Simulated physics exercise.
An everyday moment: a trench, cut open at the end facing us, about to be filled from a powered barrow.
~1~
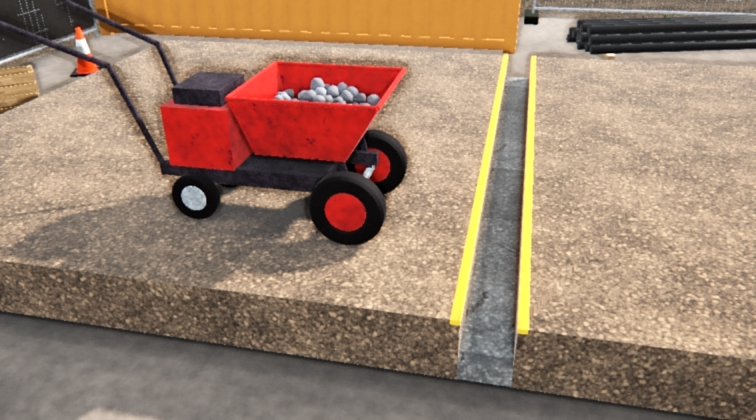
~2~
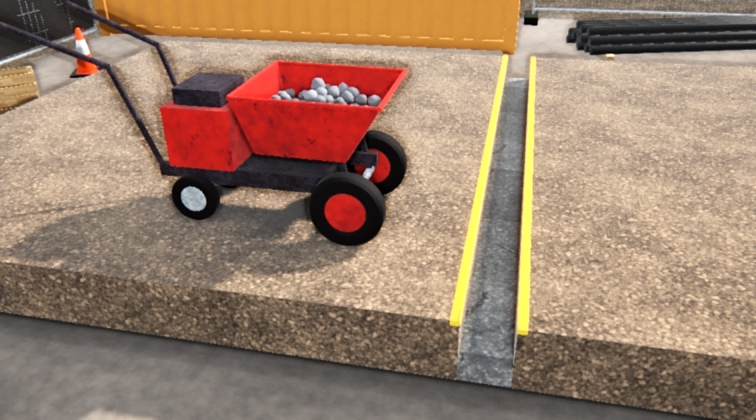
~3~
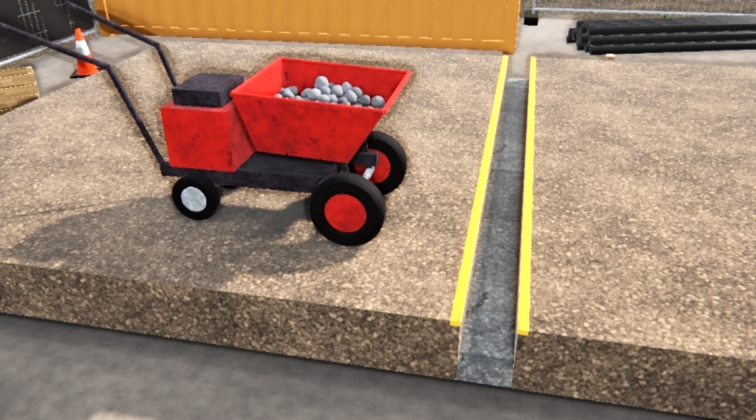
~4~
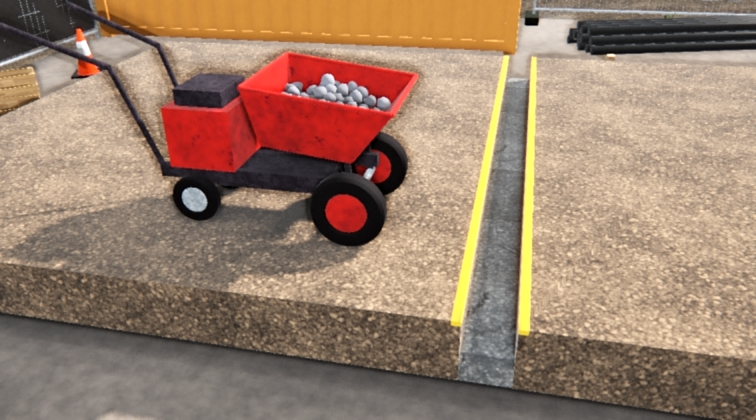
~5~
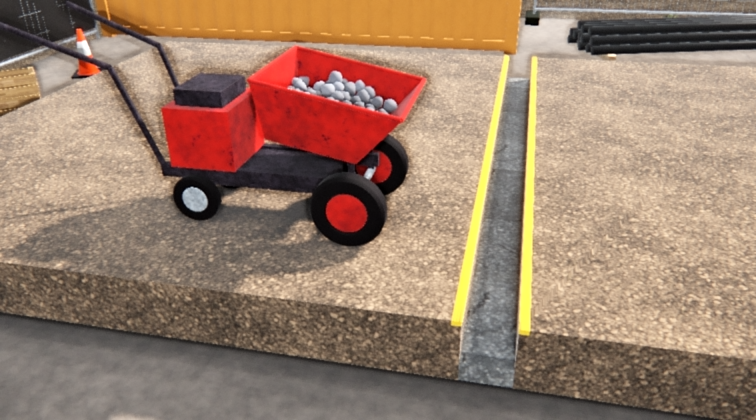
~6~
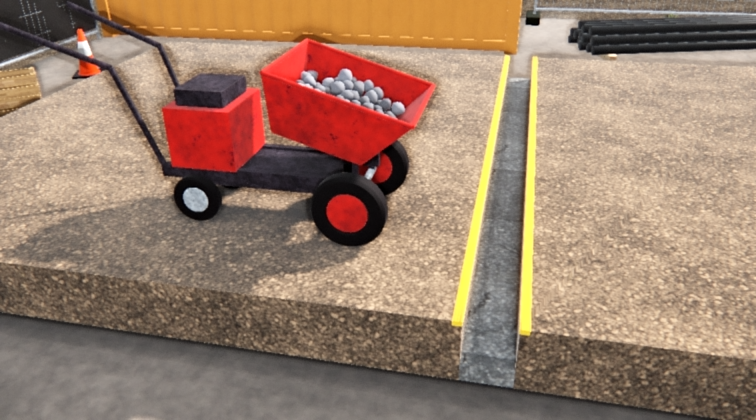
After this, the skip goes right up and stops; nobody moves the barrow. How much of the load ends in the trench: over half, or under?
In the trench: Over half.
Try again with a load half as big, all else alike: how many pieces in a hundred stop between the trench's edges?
Roughly 100 in a hundred.
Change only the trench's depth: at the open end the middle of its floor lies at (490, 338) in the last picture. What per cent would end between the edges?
Near 60 %.
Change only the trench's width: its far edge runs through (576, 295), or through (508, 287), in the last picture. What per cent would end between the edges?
About 100 and 70 per cent.
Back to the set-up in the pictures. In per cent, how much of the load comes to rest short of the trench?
Close to 5 per cent.
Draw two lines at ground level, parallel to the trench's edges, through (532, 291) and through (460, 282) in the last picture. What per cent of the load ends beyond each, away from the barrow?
Near 0 % and 100 %.
Shortly afterwards, skip tipped steeply; the whole lot in the skip.
Next, skip tipped right over; all but a few in the skip; only a few in or heaped over the trench.
Some moments later, skip tipped right over; near half in the skip; only a few short of the trench; near half in or heaped over the trench; only a few beyond it.
In the end, skip tipped right over; only a few in the skip; only a few short of the trench; all but a few in or heaped over the trench; only a few beyond it.
